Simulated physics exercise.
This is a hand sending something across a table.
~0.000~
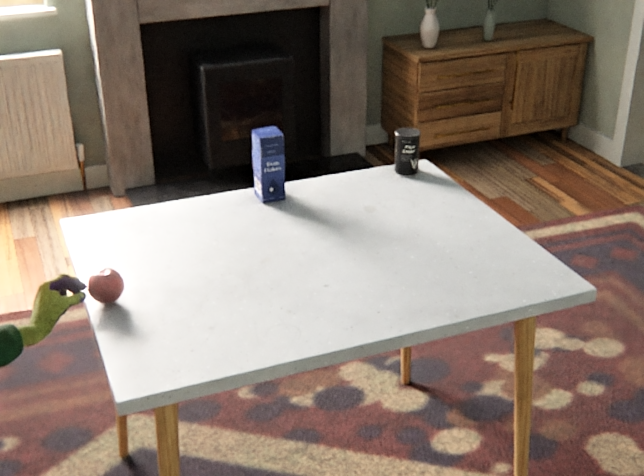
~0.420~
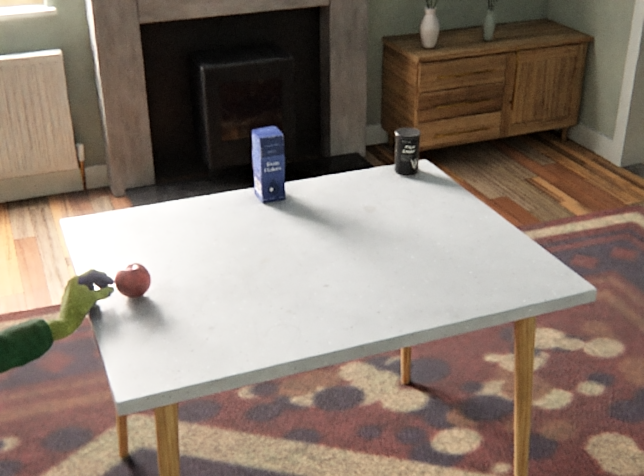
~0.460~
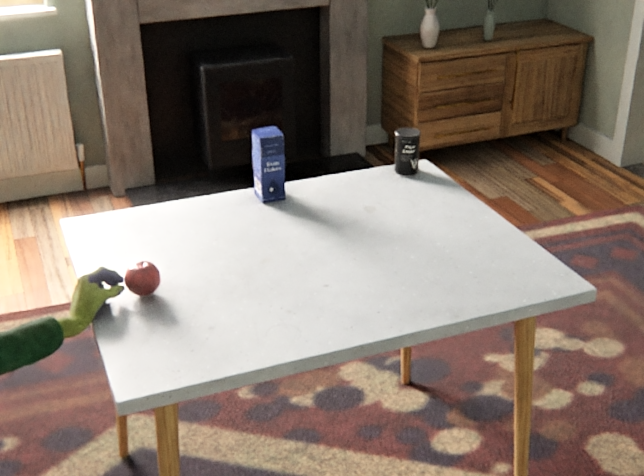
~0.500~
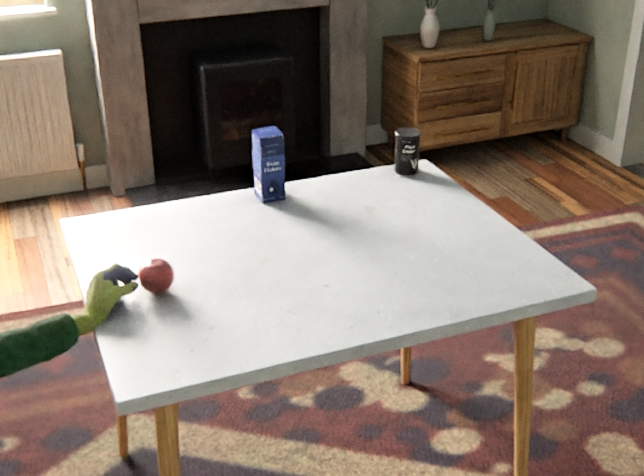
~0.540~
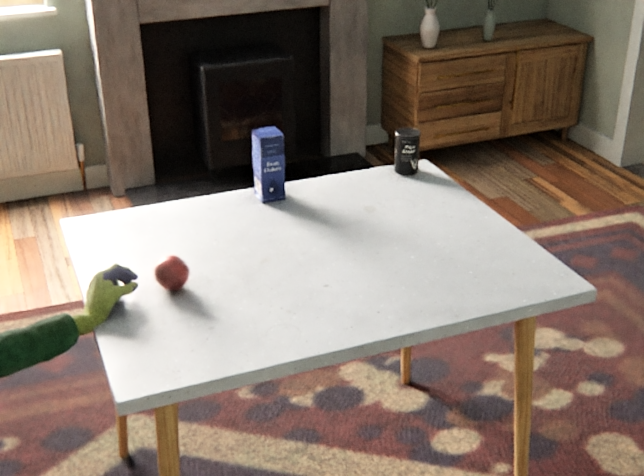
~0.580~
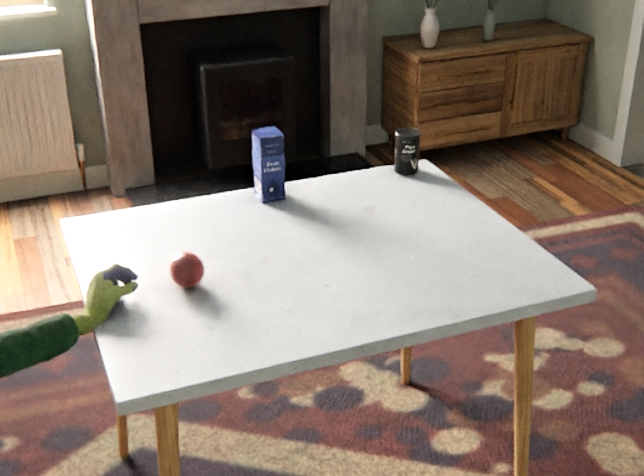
A red apple was pushed to the right across a white table by a green hand, then left the fingers and rolled a little farther while the hand stayed near the left edge.
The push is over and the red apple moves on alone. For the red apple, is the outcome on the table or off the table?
The red apple falls off the table.
By 1.08 s, red apple moved well along near (351, 239).
By 1.78 s, red apple now off the table.
When it is over (2.3 s), off the table, red apple.
